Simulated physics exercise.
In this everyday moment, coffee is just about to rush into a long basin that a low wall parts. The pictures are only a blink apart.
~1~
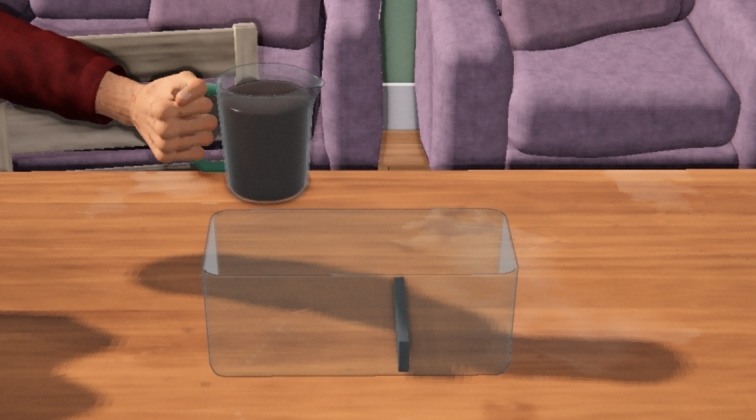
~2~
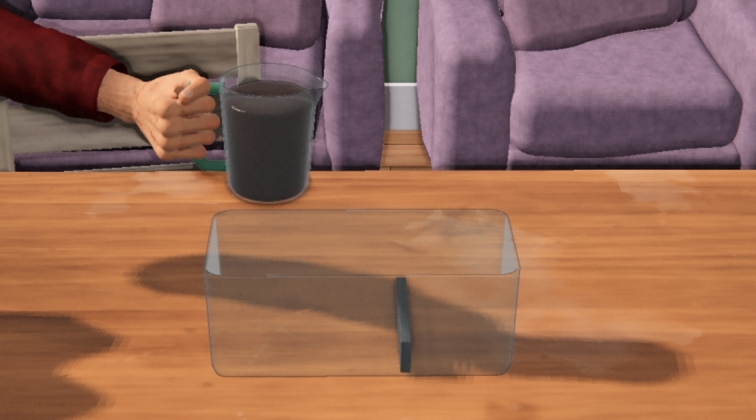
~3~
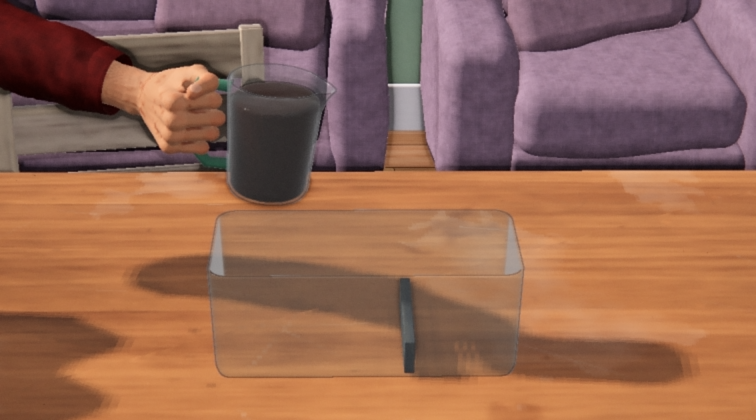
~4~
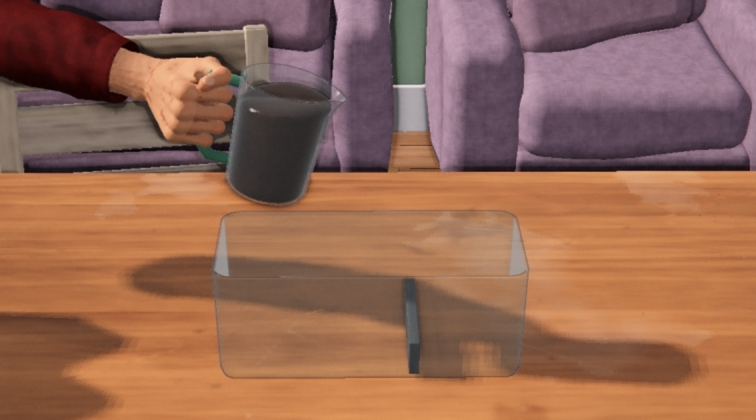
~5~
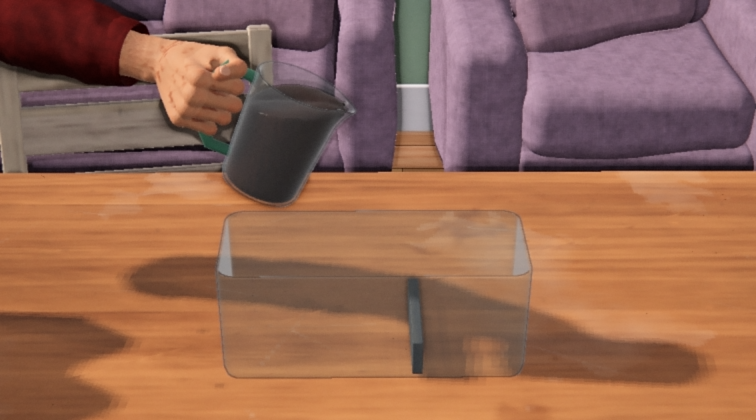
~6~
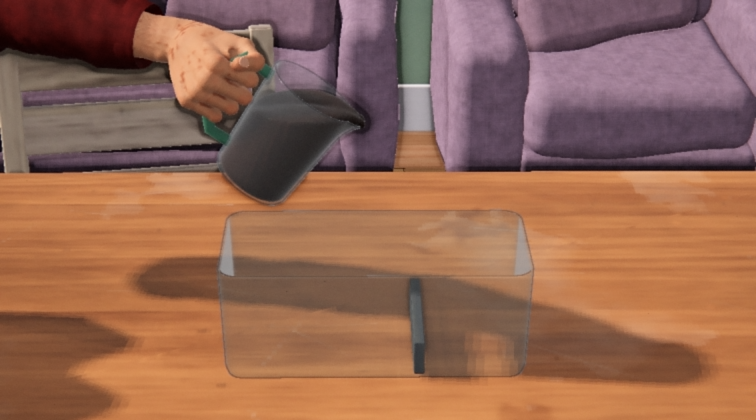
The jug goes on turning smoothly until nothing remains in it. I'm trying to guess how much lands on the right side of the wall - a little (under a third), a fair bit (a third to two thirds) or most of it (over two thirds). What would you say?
I would say a little, under a third.
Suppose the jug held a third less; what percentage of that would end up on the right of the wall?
It would be somewhere near 5 %.
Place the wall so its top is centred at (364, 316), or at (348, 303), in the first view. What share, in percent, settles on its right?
My guess is some 75 percent the first time and some 90 percent the second.
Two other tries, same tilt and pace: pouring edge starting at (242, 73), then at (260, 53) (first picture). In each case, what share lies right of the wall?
Roughly 10 per cent, then roughly 10 per cent.
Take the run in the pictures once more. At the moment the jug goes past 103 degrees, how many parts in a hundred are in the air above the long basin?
Share: Approx. 25 %.
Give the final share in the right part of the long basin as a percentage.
That works out to roughly 25 percent.
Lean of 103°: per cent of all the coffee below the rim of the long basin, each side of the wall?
Roughly 10 % on the left side and 15 % on the right side.
A moment on, the jug is tipped right over and 51 per cent is still to pour, 11 is left of the wall and 14 right of it.
Next, the jug is tipped right over and 5 per cent is still to pour, 68 is left of the wall and 21 right of it.
Then the jug is tipped right over and 0 per cent is still to pour, 75 is left of the wall and 22 right of it.
Later the jug is tipped right over and 0 per cent is still to pour, 75 is left of the wall and 23 right of it.
At rest 75 per cent lies left of the wall, 23 right of it and 3 outside.
